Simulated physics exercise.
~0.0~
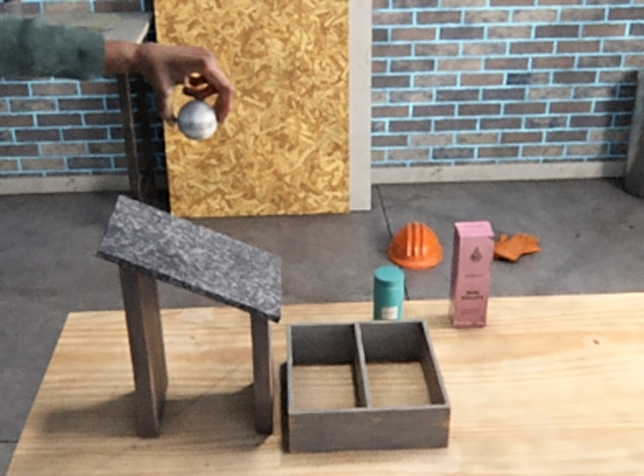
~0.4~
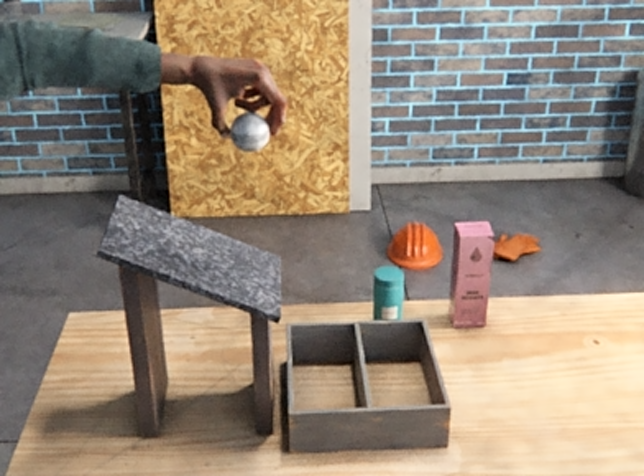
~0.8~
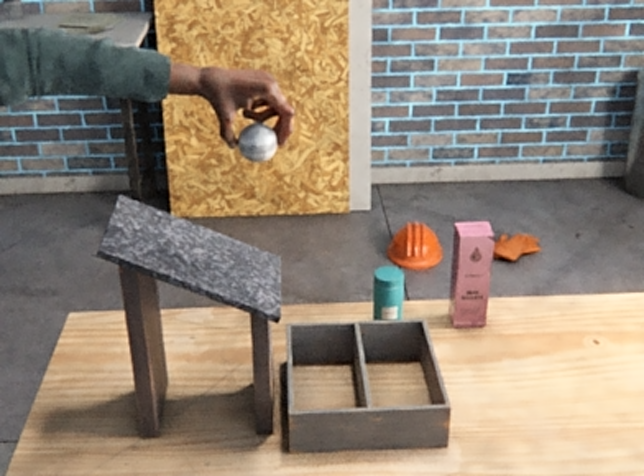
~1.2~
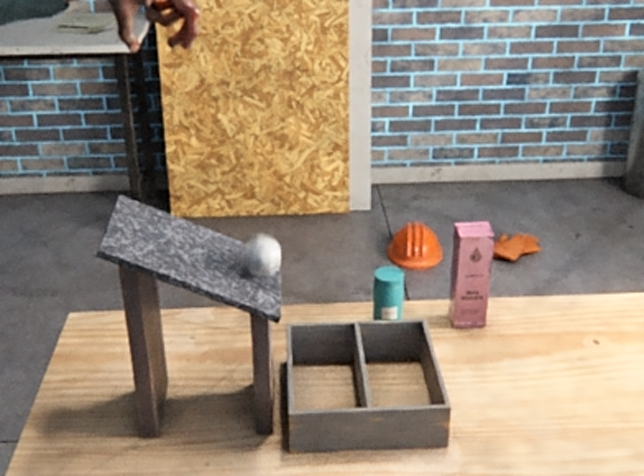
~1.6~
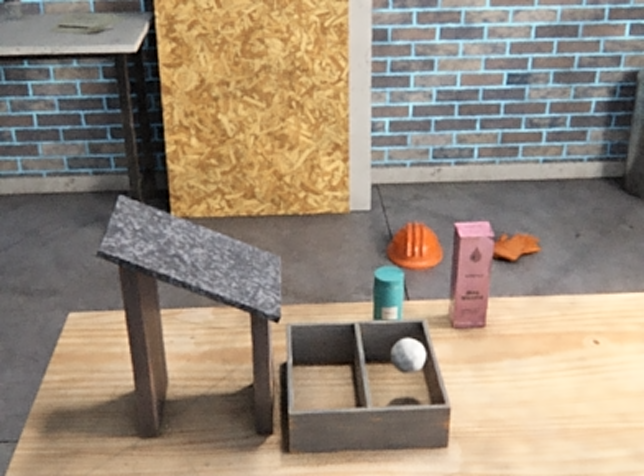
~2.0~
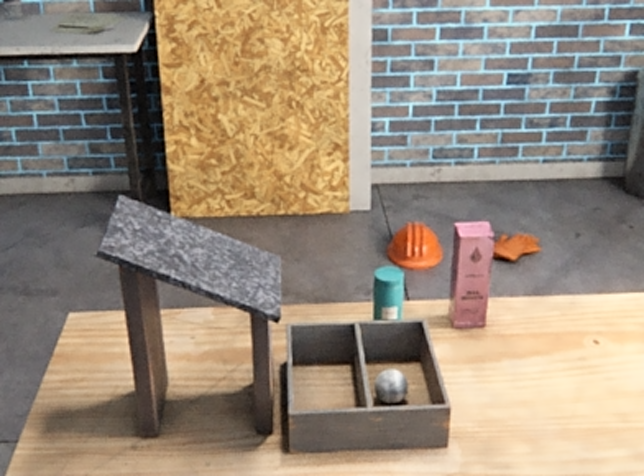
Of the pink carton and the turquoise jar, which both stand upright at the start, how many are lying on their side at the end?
None of them are lying down, as both the pink carton and the turquoise jar are still upright at the end.
The clip opens with a hand holding a white ball in the air above a sloping grey board on two posts, beside a wooden tray split into two bays. A turquoise jar and a pink carton stand behind the tray. The hand moves the ball to the right, then lowers it slightly. It lets go and draws back to the left as the ball meets the lower part of the board. The ball travels right and down, passing over the nearer bay. It ends at rest in the farther bay, with the jar and carton still standing.
